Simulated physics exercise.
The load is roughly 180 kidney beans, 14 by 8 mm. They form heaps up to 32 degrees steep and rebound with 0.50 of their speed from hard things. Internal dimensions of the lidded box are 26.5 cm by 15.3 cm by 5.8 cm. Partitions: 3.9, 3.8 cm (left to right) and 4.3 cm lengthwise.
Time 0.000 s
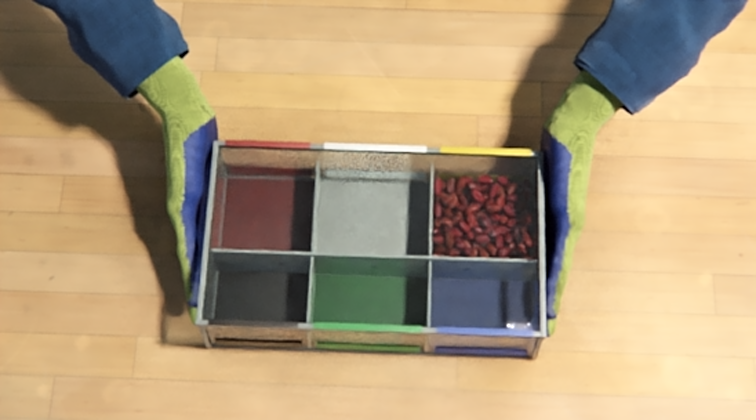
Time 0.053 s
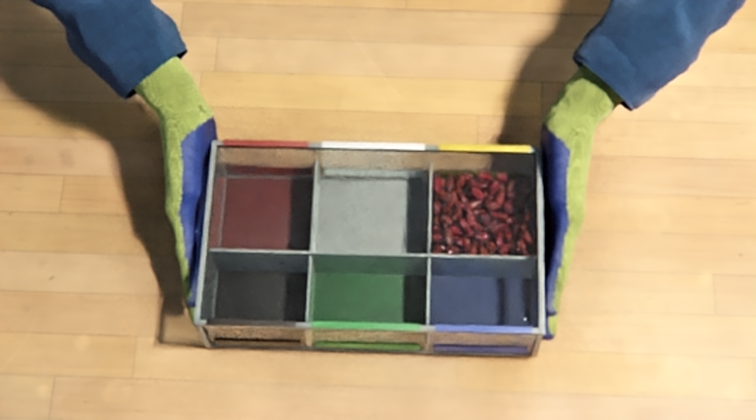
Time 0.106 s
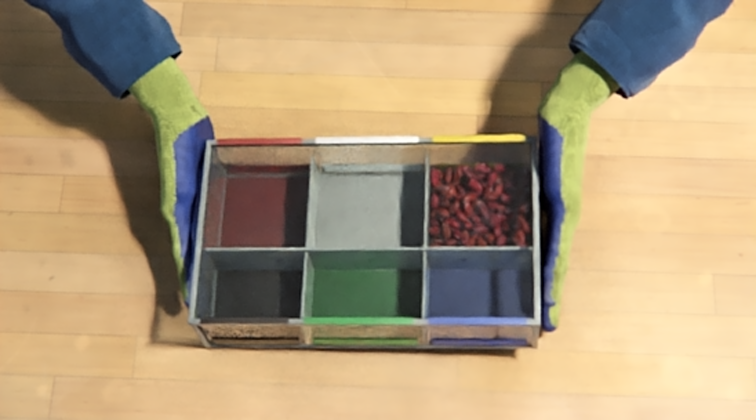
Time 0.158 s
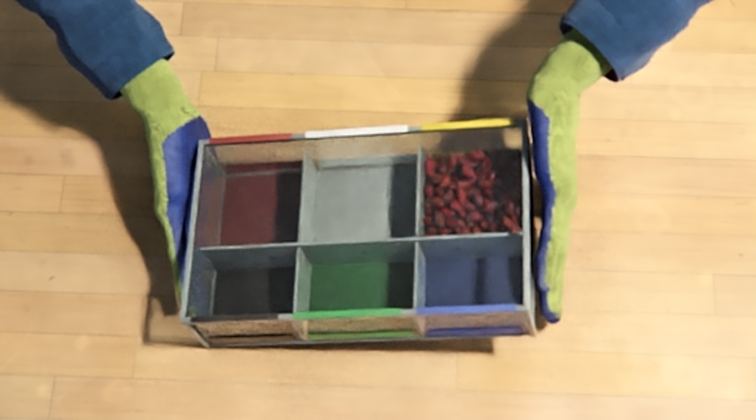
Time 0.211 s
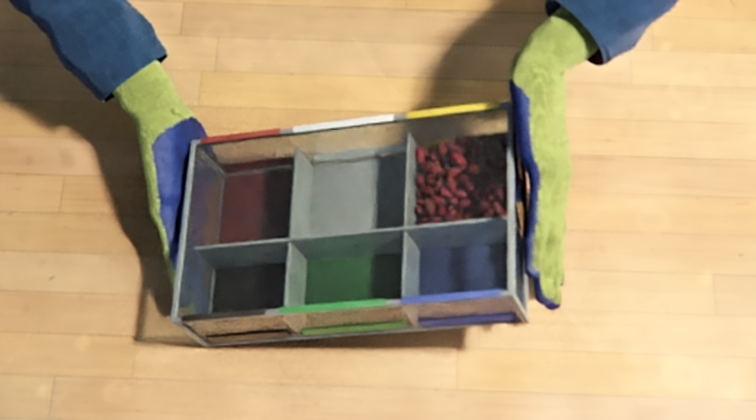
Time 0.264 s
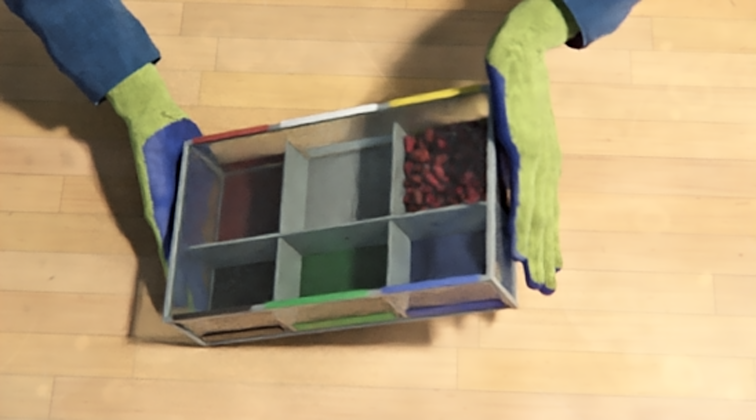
Two gloved hands held a clear six-section box with dark red beans in the top right section, then tilted it steadily, raising its right side while the beans stayed in their section.
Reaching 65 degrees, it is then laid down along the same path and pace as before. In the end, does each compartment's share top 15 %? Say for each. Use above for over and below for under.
Verdicts: Red below, blue below, green below, yellow above, white above, black below.
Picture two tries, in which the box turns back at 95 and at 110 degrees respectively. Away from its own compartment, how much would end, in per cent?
About 60 and about 75 per cent, in that order.
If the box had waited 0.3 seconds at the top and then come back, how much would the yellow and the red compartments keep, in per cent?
Final amounts, yellow 70% and red 5%.
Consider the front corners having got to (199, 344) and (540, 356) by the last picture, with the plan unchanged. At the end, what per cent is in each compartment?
Result - red: 0 %; blue: 10 %; green: 0 %; yellow: 90 %; white: 0 %; black: 0 %.
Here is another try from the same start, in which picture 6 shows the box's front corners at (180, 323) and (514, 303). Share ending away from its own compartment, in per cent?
In that case some 25 per cent.
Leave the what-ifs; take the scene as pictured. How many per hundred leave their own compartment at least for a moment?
Estimate: Near 35 %.
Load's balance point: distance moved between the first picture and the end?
5.5 cm, roughly.
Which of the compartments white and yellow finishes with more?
The yellow one.
Then, at 0.75 s, tilt 62 degrees; yellow 85 %, white 15 %.
After 1.08 s, tilt 24 degrees; red 5 %, yellow 65 %, white 30 %.
After 1.50 s, tilt 0 degrees; red 5 %, yellow 65 %, white 30 %.
At rest (2.0 s), red 5 %, blue 0 %, green 0 %, yellow 65 %, white 30 %, black 0 %.
